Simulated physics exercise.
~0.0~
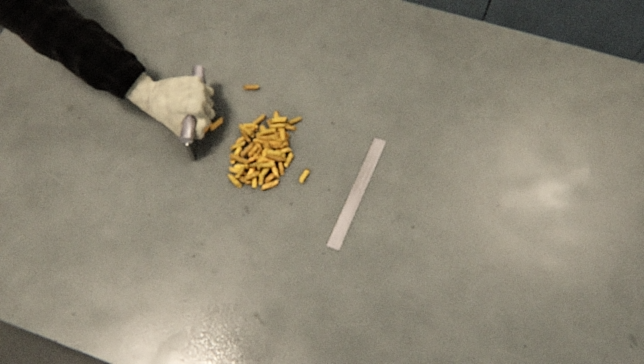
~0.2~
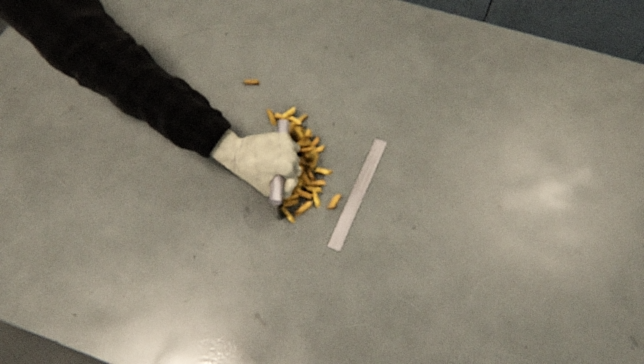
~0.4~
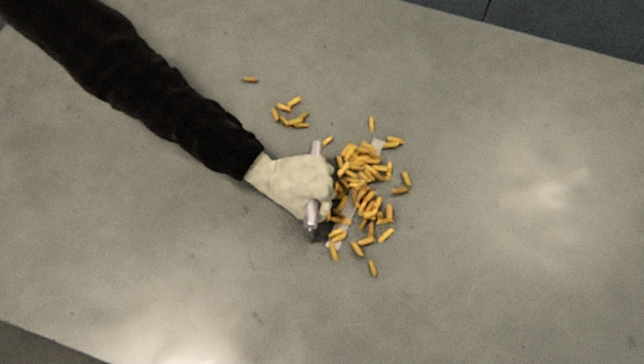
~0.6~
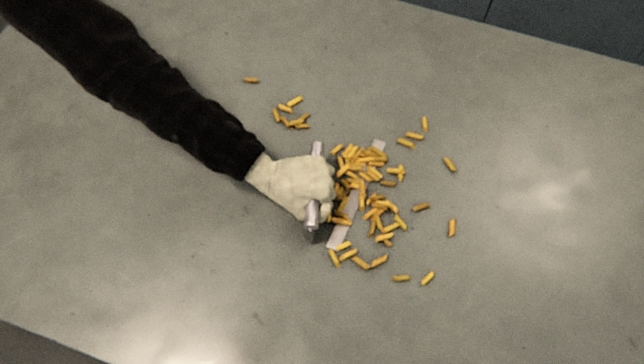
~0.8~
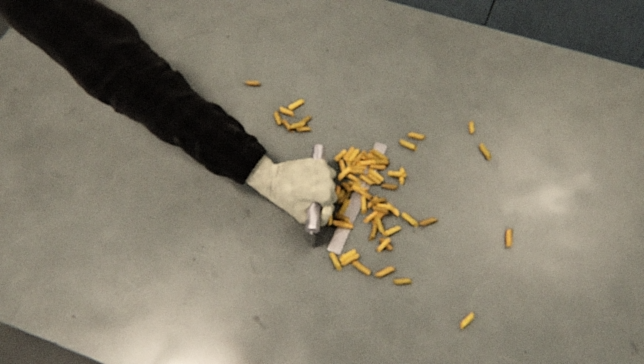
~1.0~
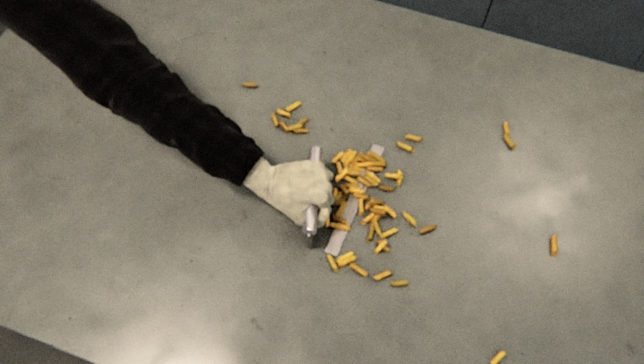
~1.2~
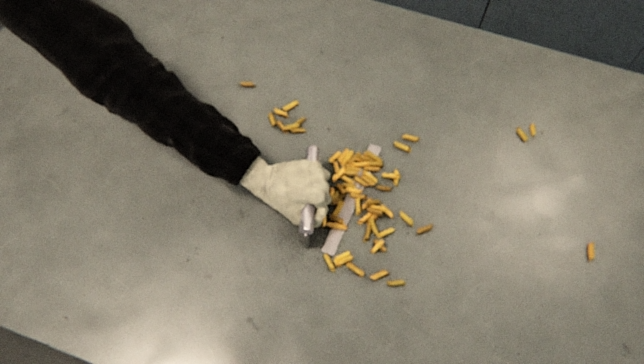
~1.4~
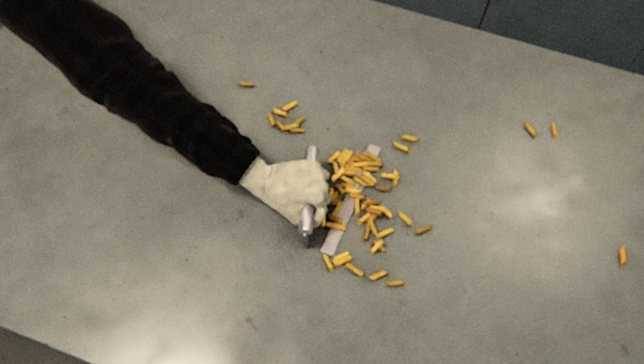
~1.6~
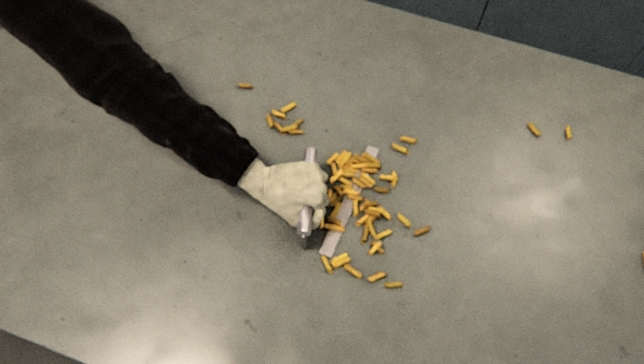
The footage shows a gloved hand pushing a scraper rightward into a pile of short yellow pasta pieces on a grey surface, then halting at a pale strip, where many pieces stay heaped on and around it while a few slide far to the right.
